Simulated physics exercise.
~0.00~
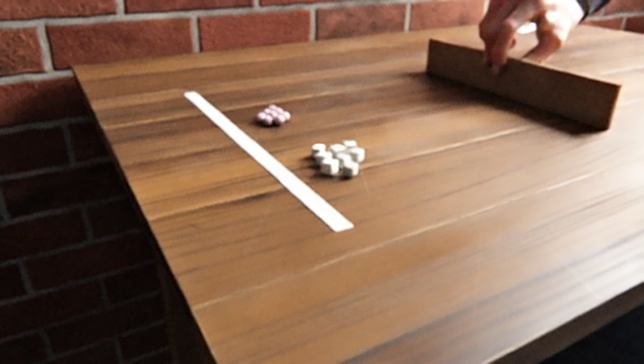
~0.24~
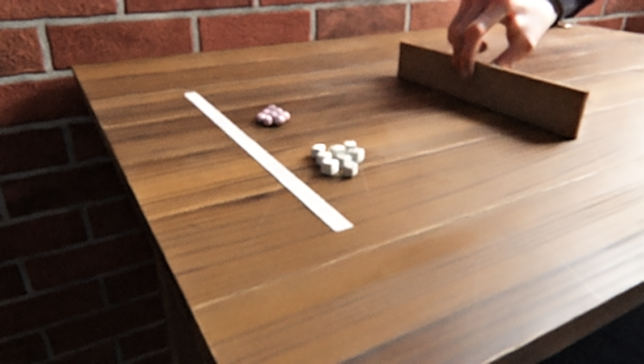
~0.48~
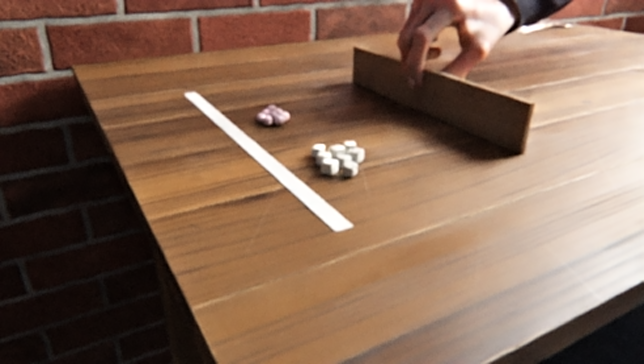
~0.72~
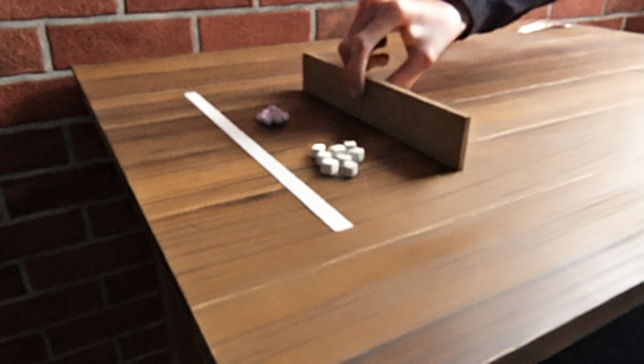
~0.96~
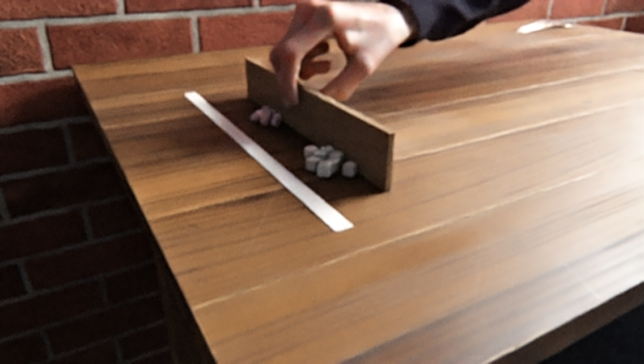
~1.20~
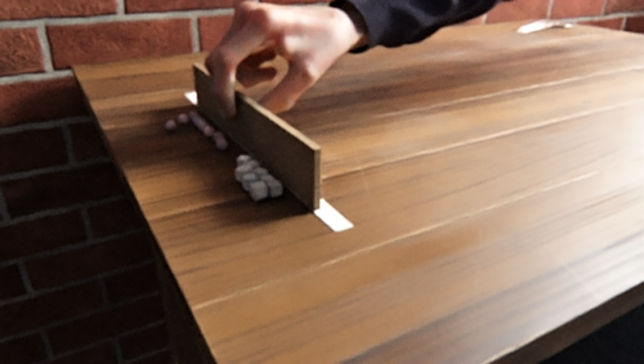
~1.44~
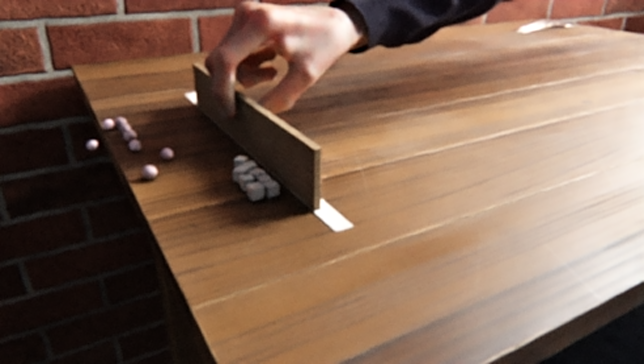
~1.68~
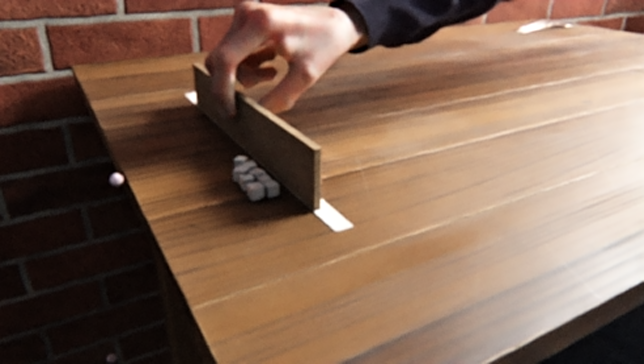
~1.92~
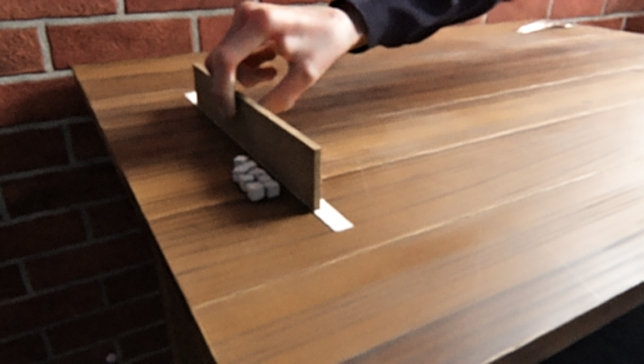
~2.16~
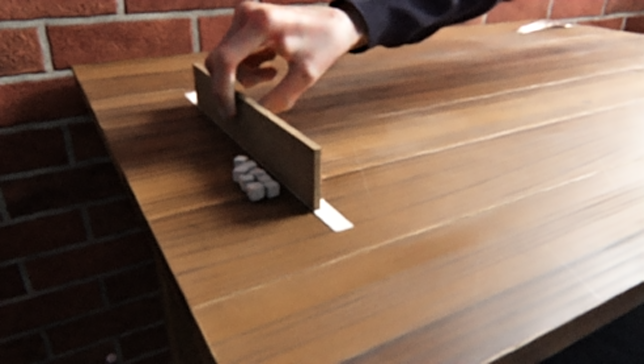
A hand slid an upright piece of card leftward across a wooden table, pushing two little clusters along until it stopped at the white tape. The pinkish balls rolled on and dropped over the left edge, while the whitish chunks stayed on the table.
